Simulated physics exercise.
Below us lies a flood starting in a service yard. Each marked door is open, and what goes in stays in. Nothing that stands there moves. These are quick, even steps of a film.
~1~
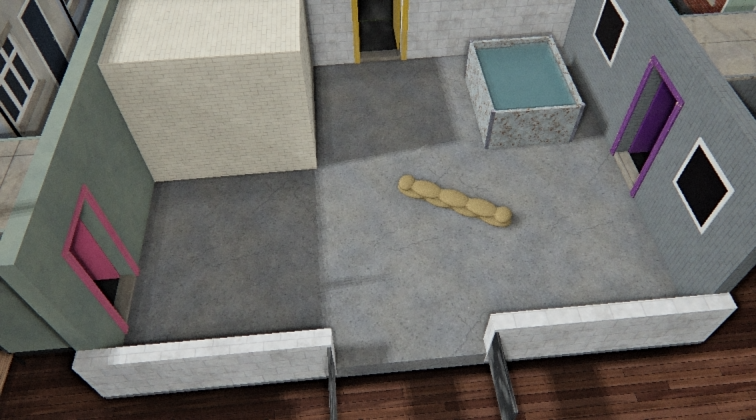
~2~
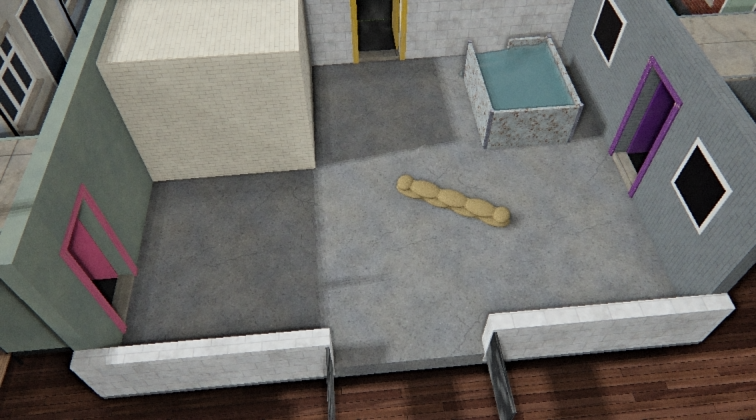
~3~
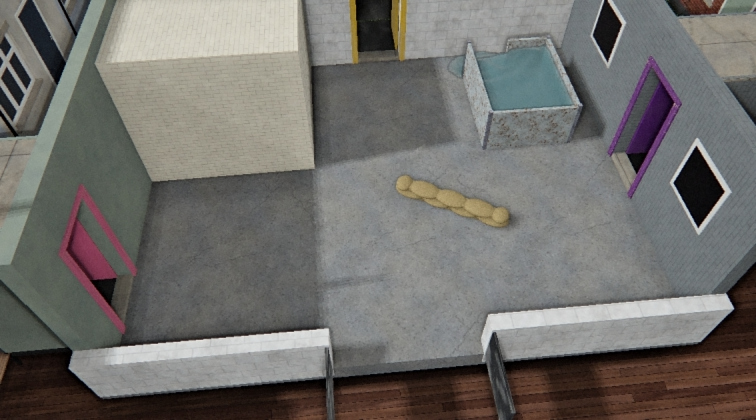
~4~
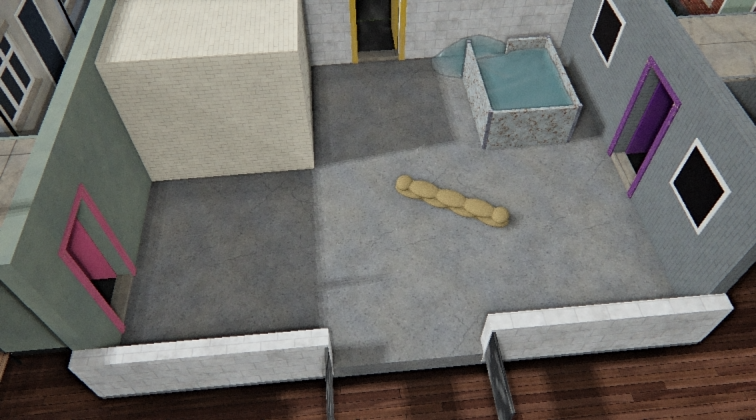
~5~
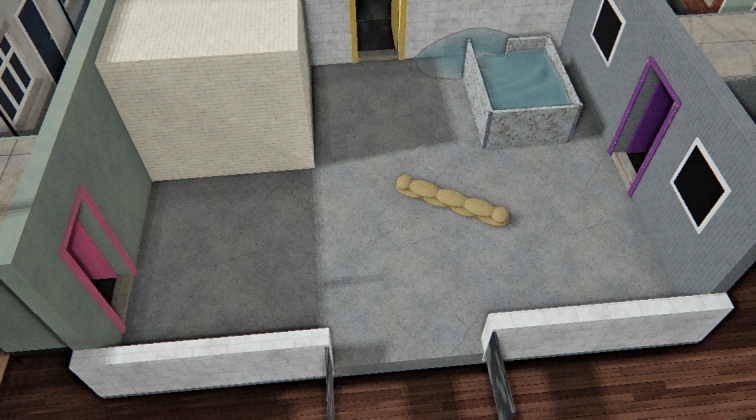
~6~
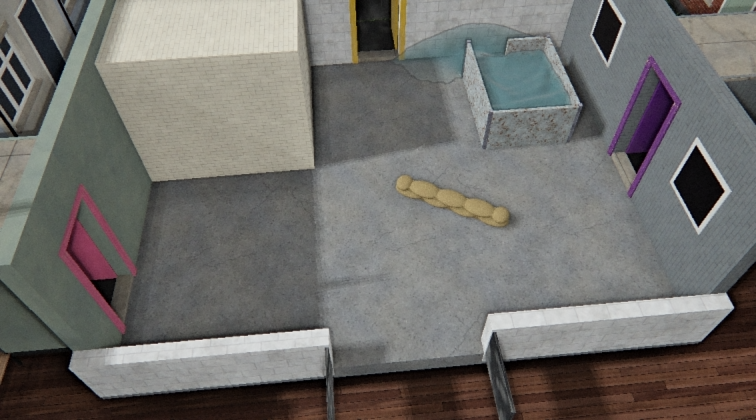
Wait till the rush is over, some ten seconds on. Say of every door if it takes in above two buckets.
In the end: The pink door stays under that; the yellow door stays under that; the purple door stays under that.
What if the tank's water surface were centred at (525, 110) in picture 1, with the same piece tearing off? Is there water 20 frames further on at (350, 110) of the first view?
There: Wet.
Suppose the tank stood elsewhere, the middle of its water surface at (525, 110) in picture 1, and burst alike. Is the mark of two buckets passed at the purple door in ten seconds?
In short: The purple door takes less.
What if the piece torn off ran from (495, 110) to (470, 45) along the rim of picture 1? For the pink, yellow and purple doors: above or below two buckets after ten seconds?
In short: The pink door floods; the yellow door passes that mark; the purple door is under.
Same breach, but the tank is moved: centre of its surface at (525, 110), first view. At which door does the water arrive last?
The pink-painted one.
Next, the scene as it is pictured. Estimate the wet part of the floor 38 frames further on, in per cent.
Some 70 per cent.
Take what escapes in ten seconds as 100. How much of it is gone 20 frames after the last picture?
Roughly 0 per cent.
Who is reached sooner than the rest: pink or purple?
The purple one.
A moment on, water covers 15 % of the floor; the pink door not reached, the yellow door wet at the sill, nothing in, the purple door not reached.
Next, water covers 20 % of the floor; the pink door not reached, the yellow door wet at the sill, nothing in, the purple door wet at the sill, nothing in.
Then, water covers 45 % of the floor; the pink door not reached, the yellow door wet at the sill, nothing in, the purple door wet at the sill, nothing in.
Later, water covers 70 % of the floor; the pink door not reached, the yellow door wet at the sill, nothing in, the purple door wet at the sill, nothing in.
In the end, water covers 80 % of the floor; the pink door wet at the sill, nothing in, the yellow door wet at the sill, nothing in, the purple door wet at the sill, nothing in.
